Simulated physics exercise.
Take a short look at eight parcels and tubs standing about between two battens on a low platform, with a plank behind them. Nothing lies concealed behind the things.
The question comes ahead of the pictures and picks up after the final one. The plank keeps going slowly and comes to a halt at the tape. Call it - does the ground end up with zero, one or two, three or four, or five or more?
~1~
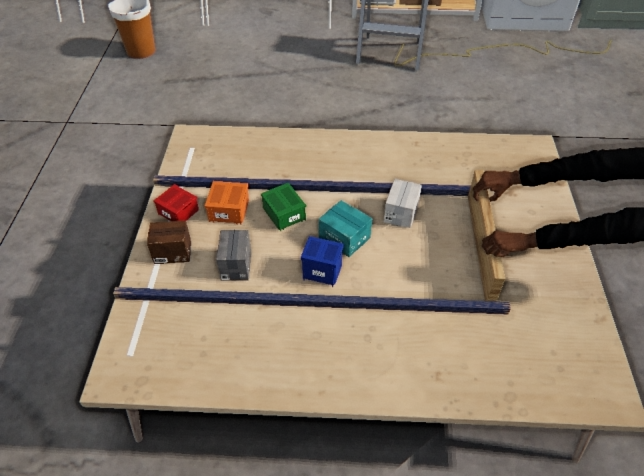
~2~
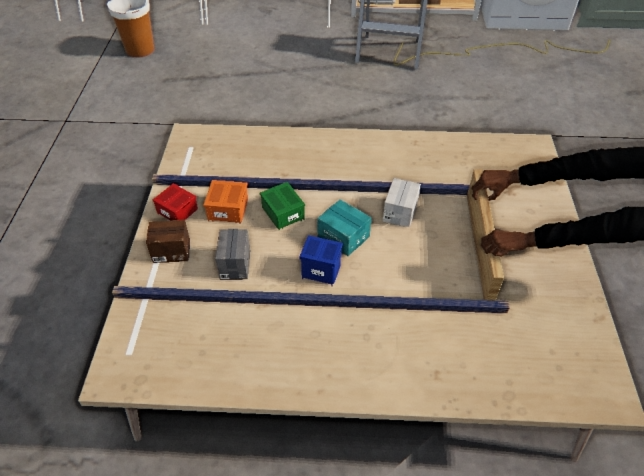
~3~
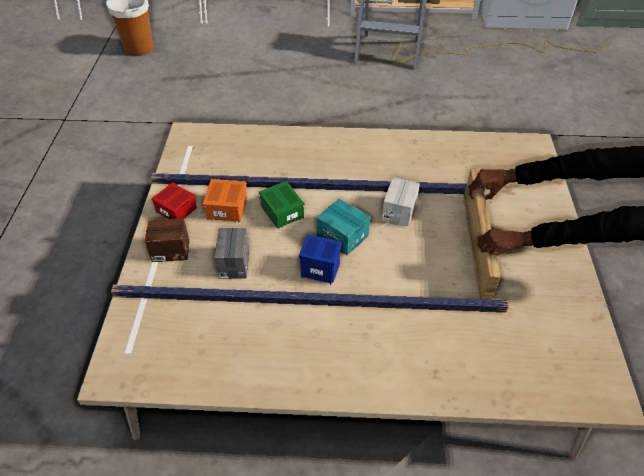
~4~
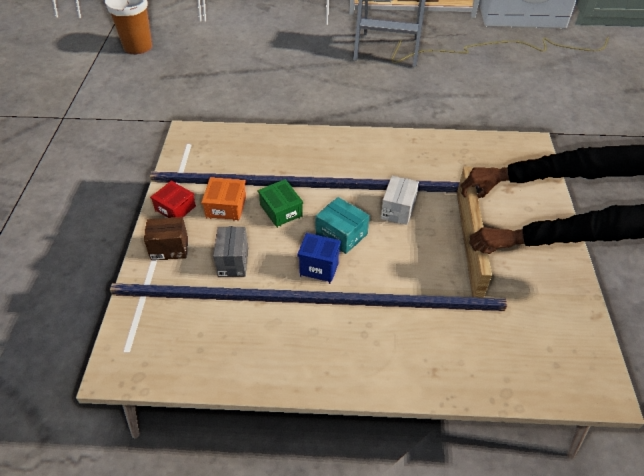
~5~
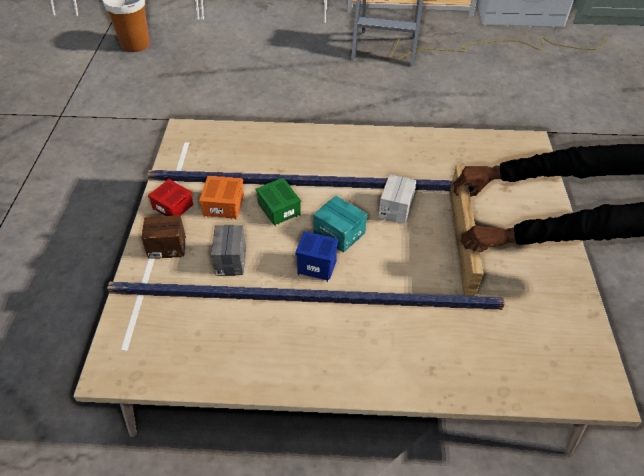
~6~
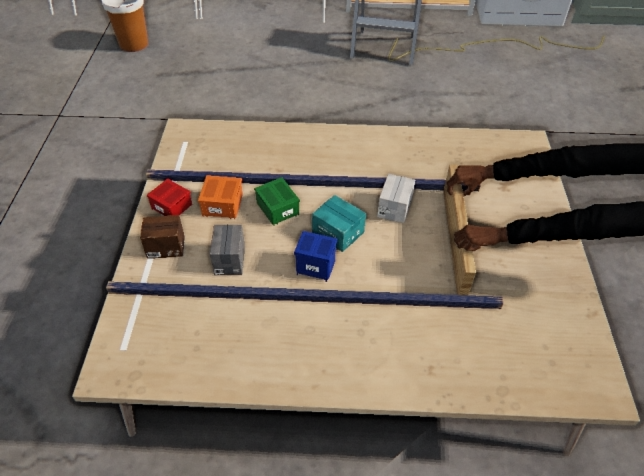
The ground ends up with five or more.
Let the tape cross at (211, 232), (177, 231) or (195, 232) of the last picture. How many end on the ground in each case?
So, reaching the ground: 2, then 4, then 3.
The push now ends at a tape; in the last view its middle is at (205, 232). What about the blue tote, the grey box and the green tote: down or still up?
Well, the blue tote hangs in there, the grey box hangs in there, and the green tote hangs in there.
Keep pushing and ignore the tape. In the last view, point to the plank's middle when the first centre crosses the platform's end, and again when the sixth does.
Near (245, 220) and (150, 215).
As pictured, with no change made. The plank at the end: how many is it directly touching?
It's touching 3 at the end.
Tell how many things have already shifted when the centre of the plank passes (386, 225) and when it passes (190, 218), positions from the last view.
One spot: 1. Other spot: 8.
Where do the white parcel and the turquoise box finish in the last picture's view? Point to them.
I'd put one at around (152, 191) and the other at around (135, 225).
Soon after, none off yet; red tote at rest near (170, 200); brown box at rest near (163, 237); orange tote at rest near (221, 197).
Then, none off yet; red tote moved about its own width near (145, 202); brown box at rest near (163, 237); orange tote moved about its own width near (185, 194).
At rest, the number that fall off is five or more; fallen, green tote, grey box, orange tote, brown box and red tote.
